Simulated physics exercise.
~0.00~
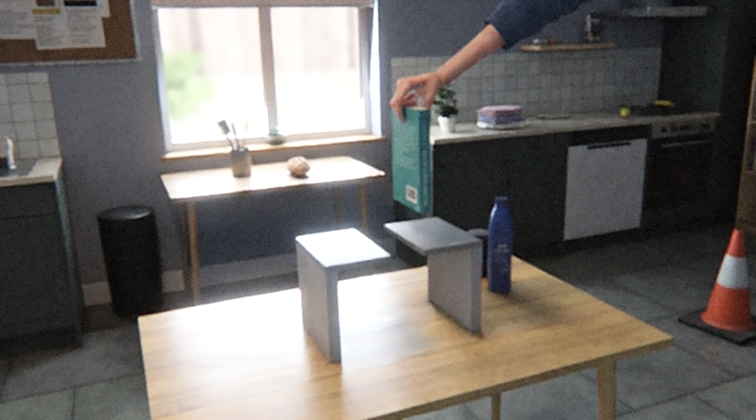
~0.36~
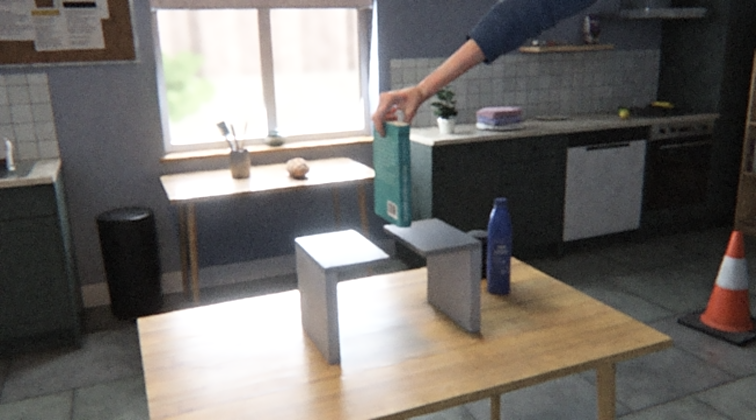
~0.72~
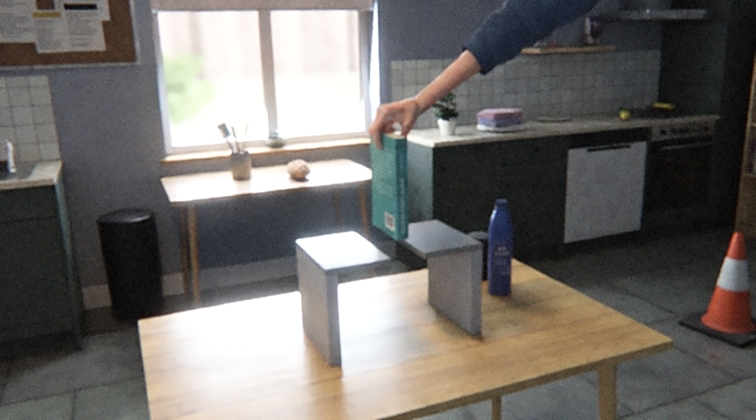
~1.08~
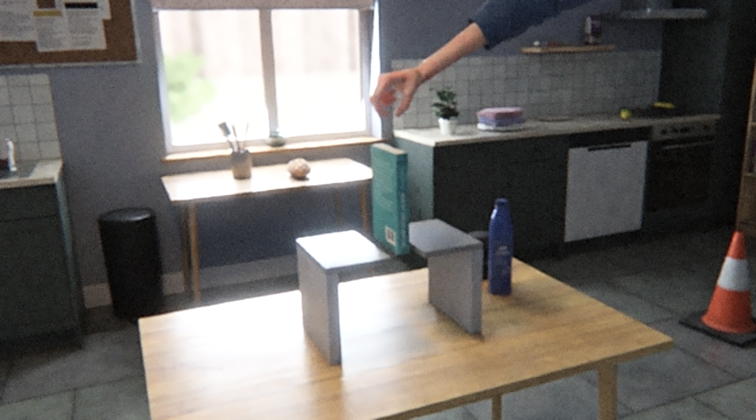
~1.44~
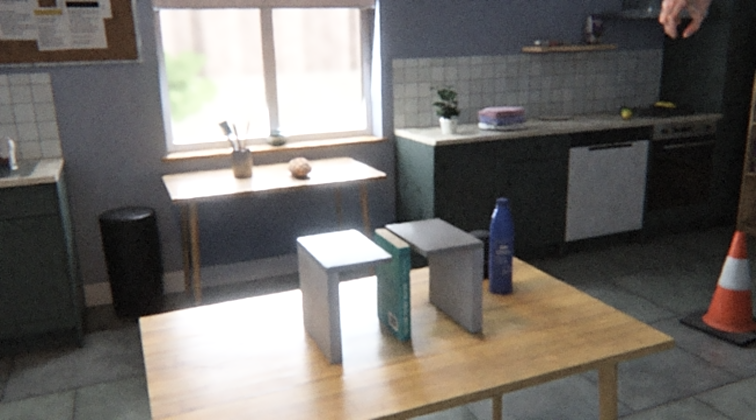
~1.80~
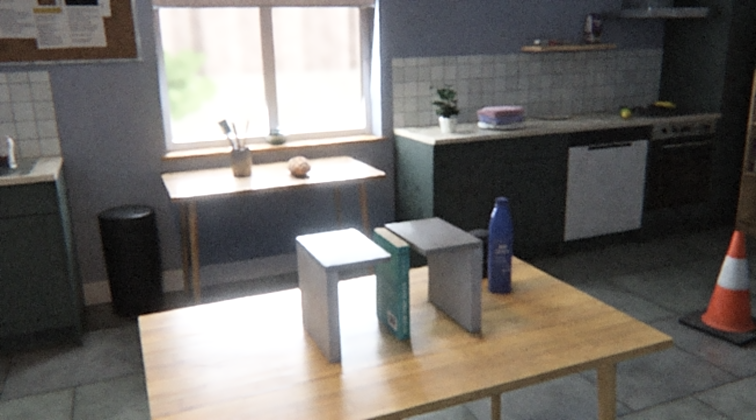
A turquoise book, released by a hand, drops upright between two gray supports onto the table.
